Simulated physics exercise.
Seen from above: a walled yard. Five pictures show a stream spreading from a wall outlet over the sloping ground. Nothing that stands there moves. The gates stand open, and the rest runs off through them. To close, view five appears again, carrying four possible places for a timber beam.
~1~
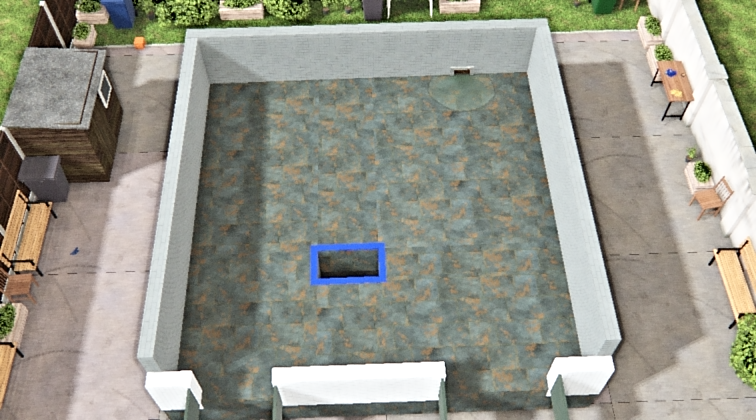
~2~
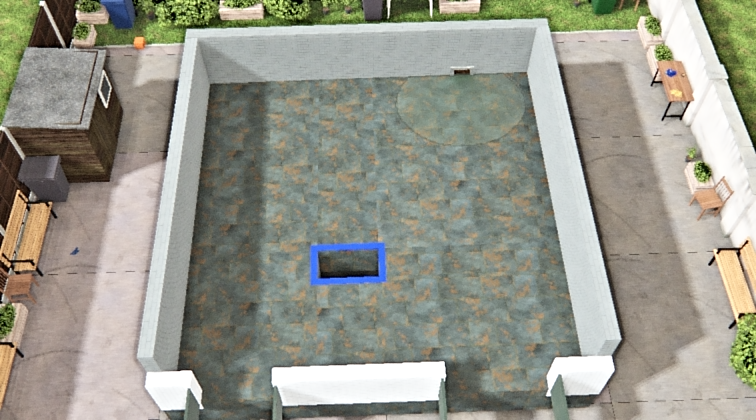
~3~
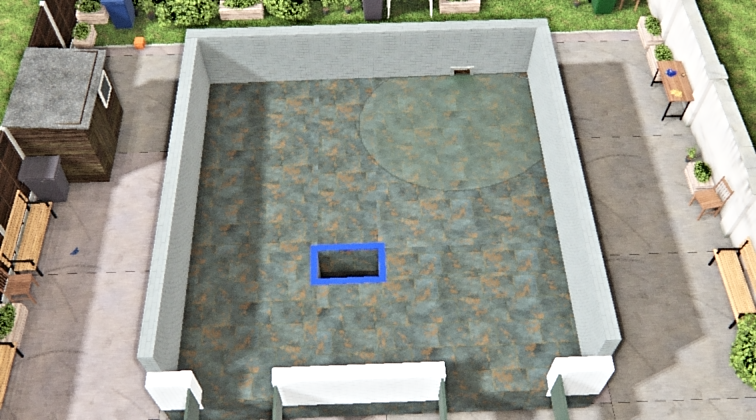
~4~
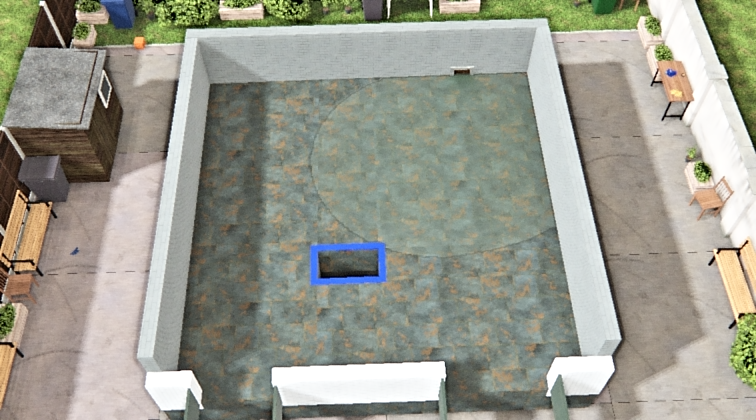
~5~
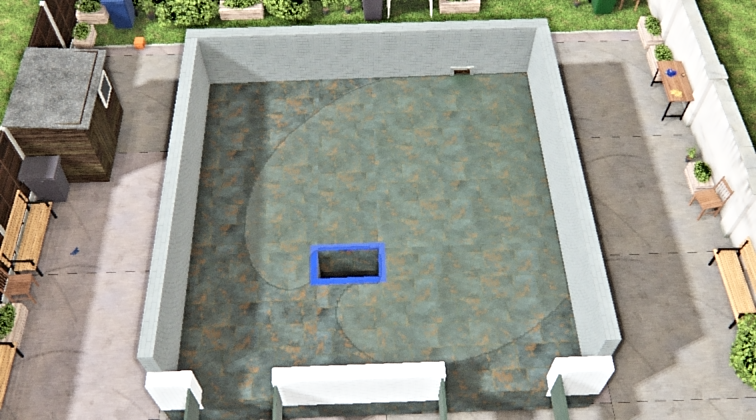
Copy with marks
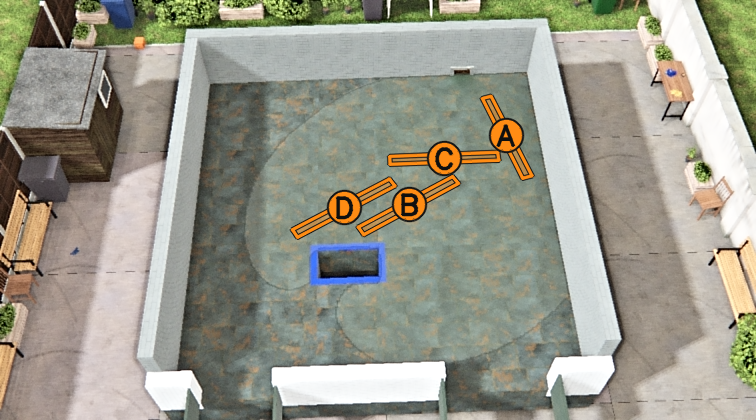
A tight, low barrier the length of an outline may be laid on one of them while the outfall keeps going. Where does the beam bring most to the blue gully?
Take A.
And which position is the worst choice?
It is C.
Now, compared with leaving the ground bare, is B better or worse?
It is worse.
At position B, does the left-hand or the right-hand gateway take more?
The left gate.
On the marked copy, A from (486, 97) to (527, 177); B from (361, 230) to (455, 180); C from (389, 160) to (498, 156); D from (295, 233) to (392, 182).
For position A, about 26 % of the stream goes into the blue gully, about 73 % out by the gates.
For position B, about 15 % of the stream goes into the blue gully, about 84 % out by the gates.
For position C, about 9 % of the stream goes into the blue gully, about 90 % out by the gates.
For position D, about 17 % of the stream goes into the blue gully, about 83 % out by the gates.
